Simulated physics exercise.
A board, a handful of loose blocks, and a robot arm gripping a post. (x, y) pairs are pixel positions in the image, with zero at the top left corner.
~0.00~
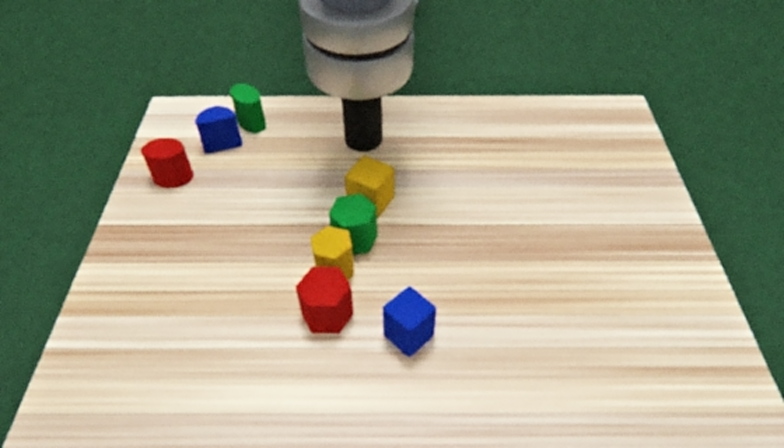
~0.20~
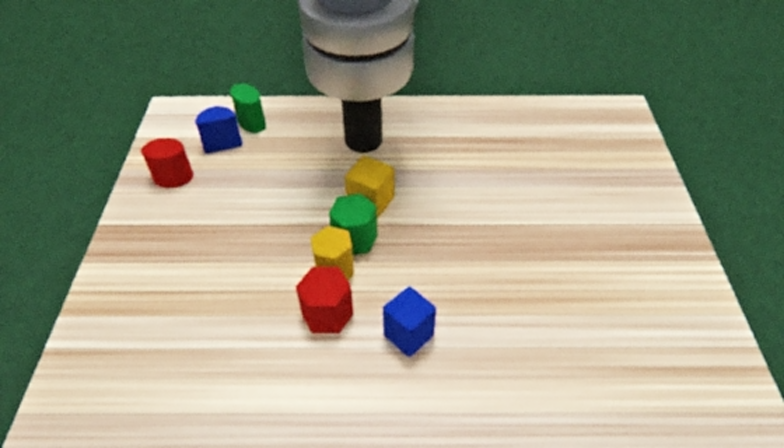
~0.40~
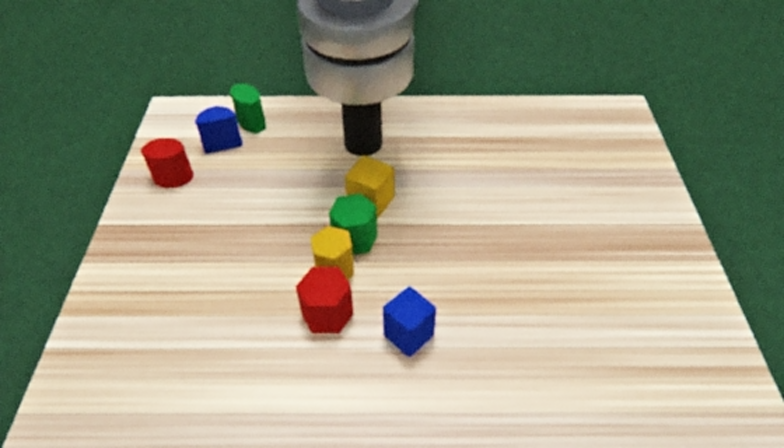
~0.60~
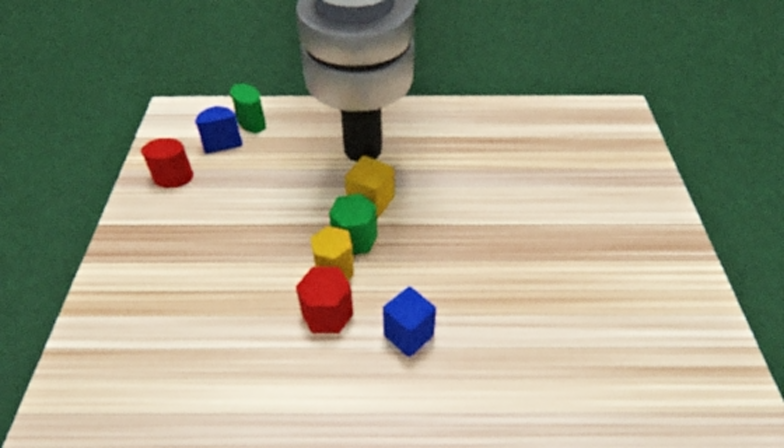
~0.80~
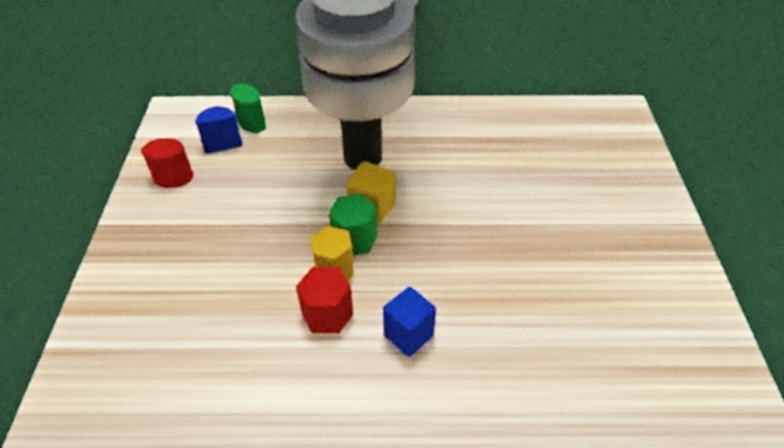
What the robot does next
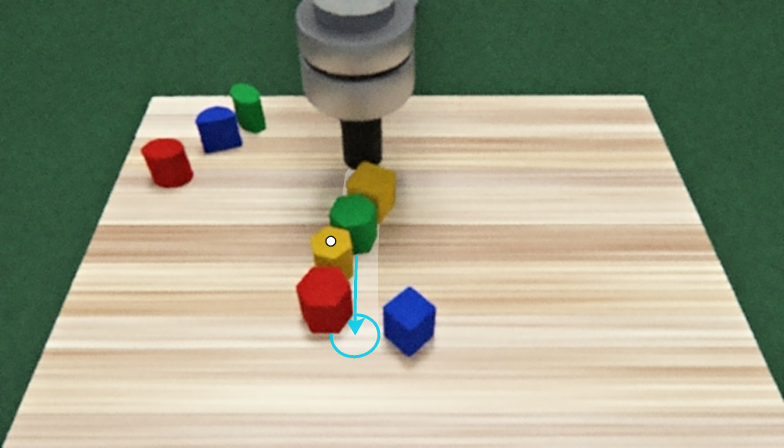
Robot arm inching a black post toward the viewer and nudging a yellow block slightly, with other coloured blocks staying still.
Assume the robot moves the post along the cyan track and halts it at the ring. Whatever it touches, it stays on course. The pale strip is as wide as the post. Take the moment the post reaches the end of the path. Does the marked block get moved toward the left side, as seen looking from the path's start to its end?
Short answer: No.
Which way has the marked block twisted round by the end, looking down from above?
Top view: Clockwise.
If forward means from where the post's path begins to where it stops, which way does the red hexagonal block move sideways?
It's going to go right.
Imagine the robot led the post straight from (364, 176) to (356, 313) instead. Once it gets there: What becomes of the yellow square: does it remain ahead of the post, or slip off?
By the time the path ends, the yellow square has slid off to the side or behind.
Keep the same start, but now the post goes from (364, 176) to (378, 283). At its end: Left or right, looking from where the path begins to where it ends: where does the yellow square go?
Left-hand side.
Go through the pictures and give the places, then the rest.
Post's lower end at (364, 140); red hexagonal block at (323, 285); yellow hexagonal block at (331, 241); green hexagonal block at (352, 209); yellow square at (370, 171), in the first picture.
Post at (364, 141); blocks still, in the second picture.
Post at (363, 144); blocks still, in the third picture.
Post at (363, 150); blocks still, in the fourth picture.
Post at (363, 158); red hexagonal block at (323, 285); yellow hexagonal block at (331, 241); green hexagonal block at (352, 209); yellow square at (371, 177), in the fifth picture.
Drawn move, straight from (364, 176) to (355, 335); the dot is on the yellow hexagonal block.
What follows on the original path. One third of the way, post at (358, 205); yellow hexagonal block at (323, 249); green hexagonal block at (360, 228), turned 50° clockwise; yellow square at (394, 207), turned 80° anticlockwise.
Two thirds of the way, post at (354, 258); red hexagonal block at (318, 298), turned 15° anticlockwise; yellow hexagonal block at (313, 260), turned 45° clockwise; green hexagonal block at (373, 280), turned 40° clockwise; yellow square at (400, 214), turned 110° anticlockwise.
At the end, post at (354, 319); red hexagonal block at (302, 322), turned 20° clockwise; yellow hexagonal block at (309, 264), turned 70° clockwise; green hexagonal block at (393, 338); yellow square at (400, 214), turned 110° anticlockwise.
